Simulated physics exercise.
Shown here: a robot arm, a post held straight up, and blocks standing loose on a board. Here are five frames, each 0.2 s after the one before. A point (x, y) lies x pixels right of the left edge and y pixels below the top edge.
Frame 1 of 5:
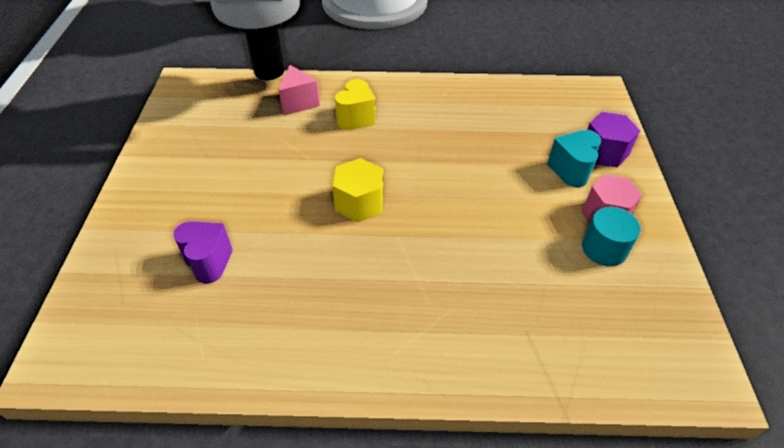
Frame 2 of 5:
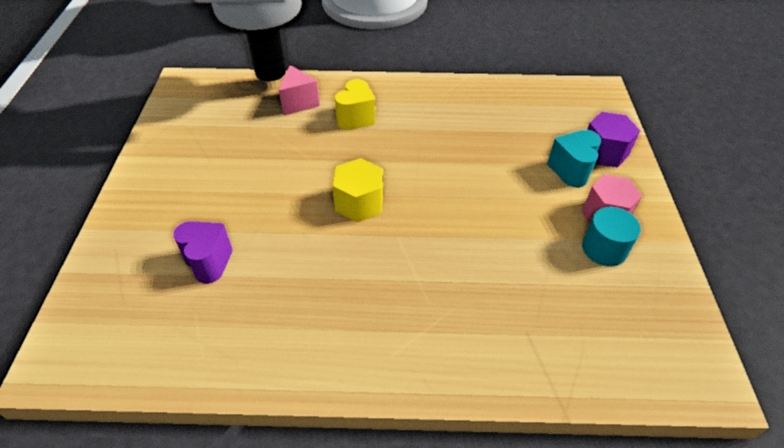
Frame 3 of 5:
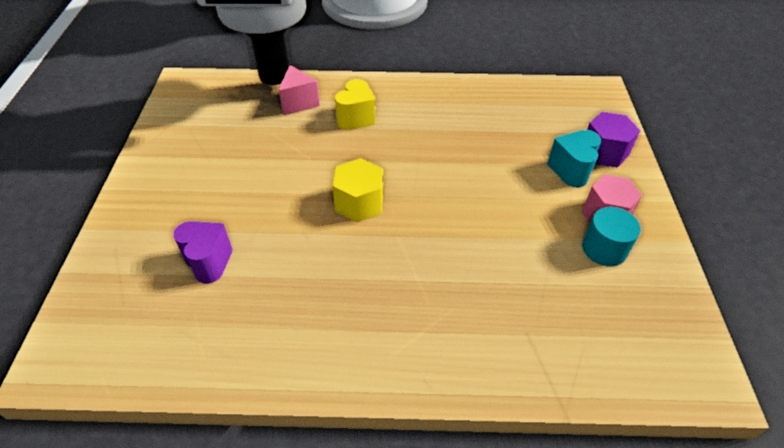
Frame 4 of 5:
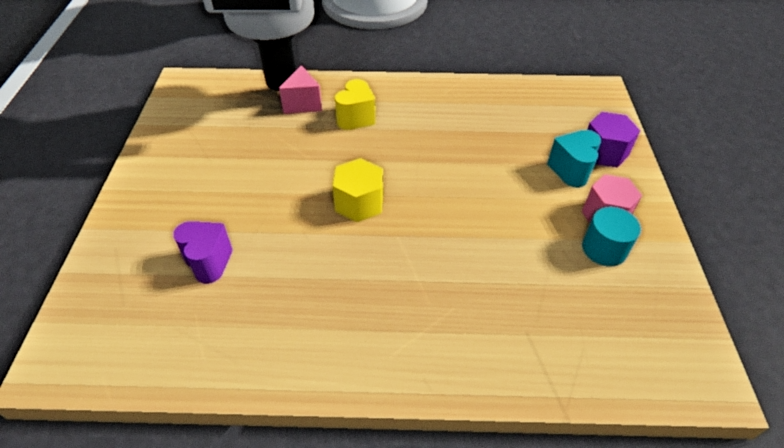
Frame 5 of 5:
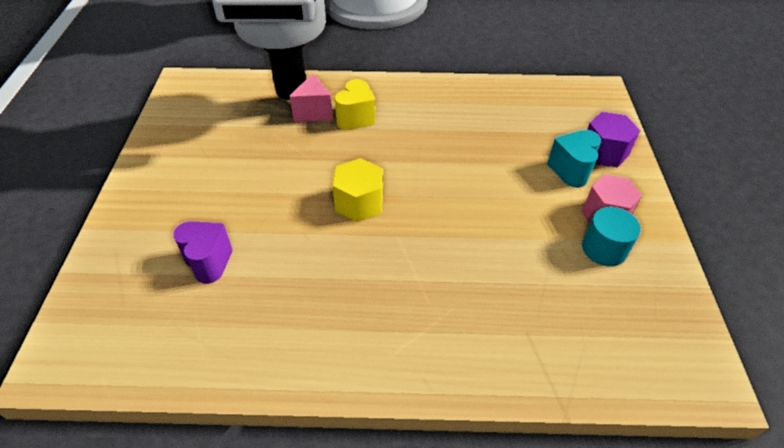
A robot arm holding a black post upright stands at the far edge of a pale wooden board, seen from above by a still camera. A pink triangular block and yellow heart sit near it, a yellow hexagon mid-board, a purple heart at left, and teal, purple and pink blocks at right. The post edges right and nearer, then pushes the pink block slightly toward the unmoving yellow heart.
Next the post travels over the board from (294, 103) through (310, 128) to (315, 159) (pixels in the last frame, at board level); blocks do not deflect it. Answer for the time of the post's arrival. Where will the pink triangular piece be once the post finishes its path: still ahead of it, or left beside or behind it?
The post has lost it.
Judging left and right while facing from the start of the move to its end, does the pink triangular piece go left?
In short: Yes.
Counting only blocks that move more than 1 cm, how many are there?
Moved: Just one.
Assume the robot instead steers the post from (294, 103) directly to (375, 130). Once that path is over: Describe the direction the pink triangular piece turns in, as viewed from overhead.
Turns clockwise.
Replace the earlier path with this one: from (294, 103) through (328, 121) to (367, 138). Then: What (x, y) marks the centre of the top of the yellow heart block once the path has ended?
The centre of its top face lies at (386, 97).
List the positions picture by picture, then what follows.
Lower end of the post at (269, 72), tops of blocks, pink triangular piece at (295, 78), yellow heart block at (355, 92), in the first frame.
Post at (271, 74), blocks as before, in the second frame.
Post at (275, 77), blocks as before, in the third frame.
Post at (282, 83), pink triangular piece at (300, 79), in the fourth frame.
Post at (292, 91), pink triangular piece at (311, 87), yellow heart block at (355, 92), in the fifth frame.
What follows on the original path. One third of the way, post at (304, 108); pink triangular piece at (325, 104).
Two thirds of the way, post at (312, 127); pink triangular piece at (339, 118), turned 20° anticlockwise.
At the end, post at (314, 147); pink triangular piece at (343, 121), turned 30° anticlockwise; yellow heart block not moved.
